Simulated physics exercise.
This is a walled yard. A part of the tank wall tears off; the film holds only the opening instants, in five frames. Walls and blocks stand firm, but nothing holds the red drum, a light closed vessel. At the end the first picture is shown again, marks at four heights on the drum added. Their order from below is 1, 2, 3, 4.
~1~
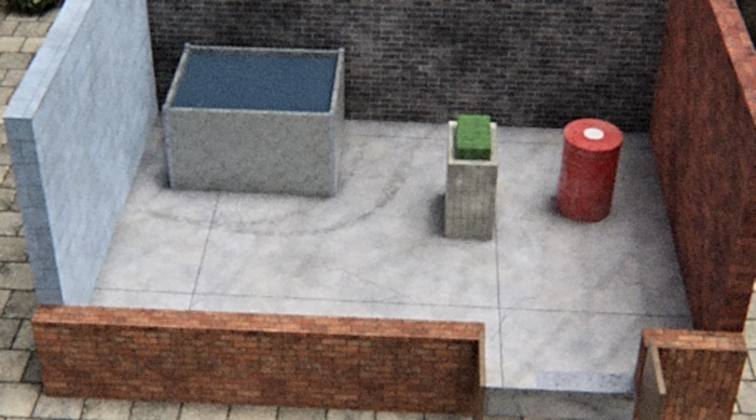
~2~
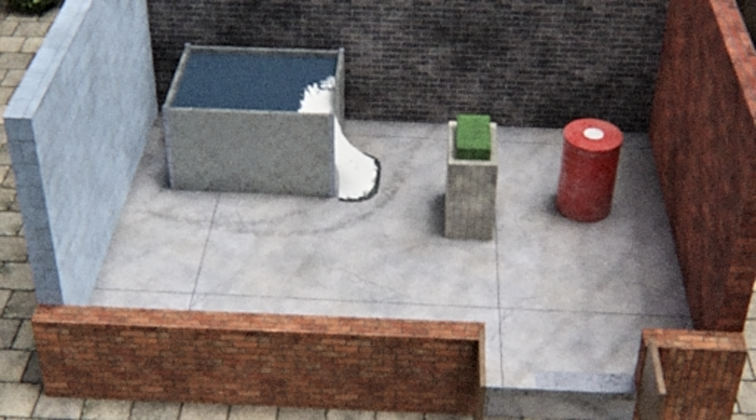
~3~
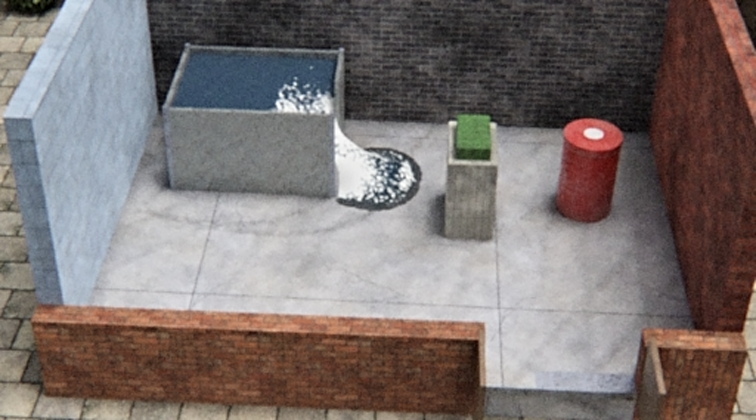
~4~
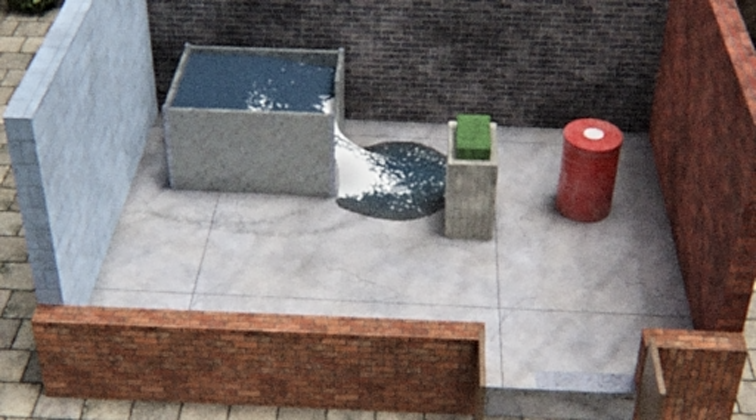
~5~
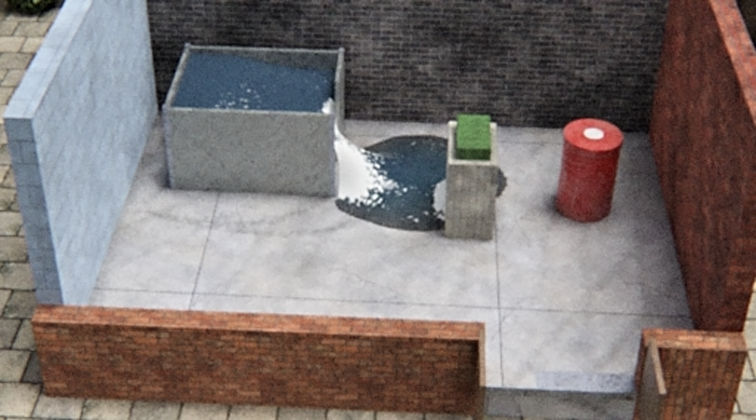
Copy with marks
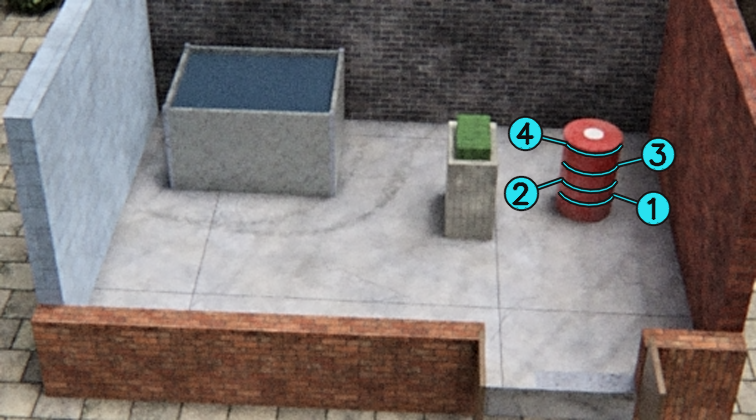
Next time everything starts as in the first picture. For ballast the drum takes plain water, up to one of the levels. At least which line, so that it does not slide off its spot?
The limit is 1.
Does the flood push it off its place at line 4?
No, that is safe.
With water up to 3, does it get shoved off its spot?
No, that is safe.
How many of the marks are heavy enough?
All of them.
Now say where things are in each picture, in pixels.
In the first frame, lid of the red drum at (593, 134); tank full, its middle at (257, 85); open gate at (563, 329).
In the second frame, 2 % of the ground wet, in view closest to the drum at (373, 178).
In the third frame, 4 % of the ground wet, in view closest to the drum at (402, 186).
In the fourth frame, 7 % of the ground wet, in view closest to the drum at (402, 196).
In the fifth frame, lid of the red drum at (593, 134); water covers 10 % of the ground, mostly out of sight from here.
On the marked copy, 1 at (588, 204); 2 at (590, 191); 3 at (592, 174); 4 at (595, 155); from the bottom up 1, 2, 3, 4.
For line 1, it does not move.
For line 2, it does not move.
For line 3, it does not move.
For line 4, it does not move.
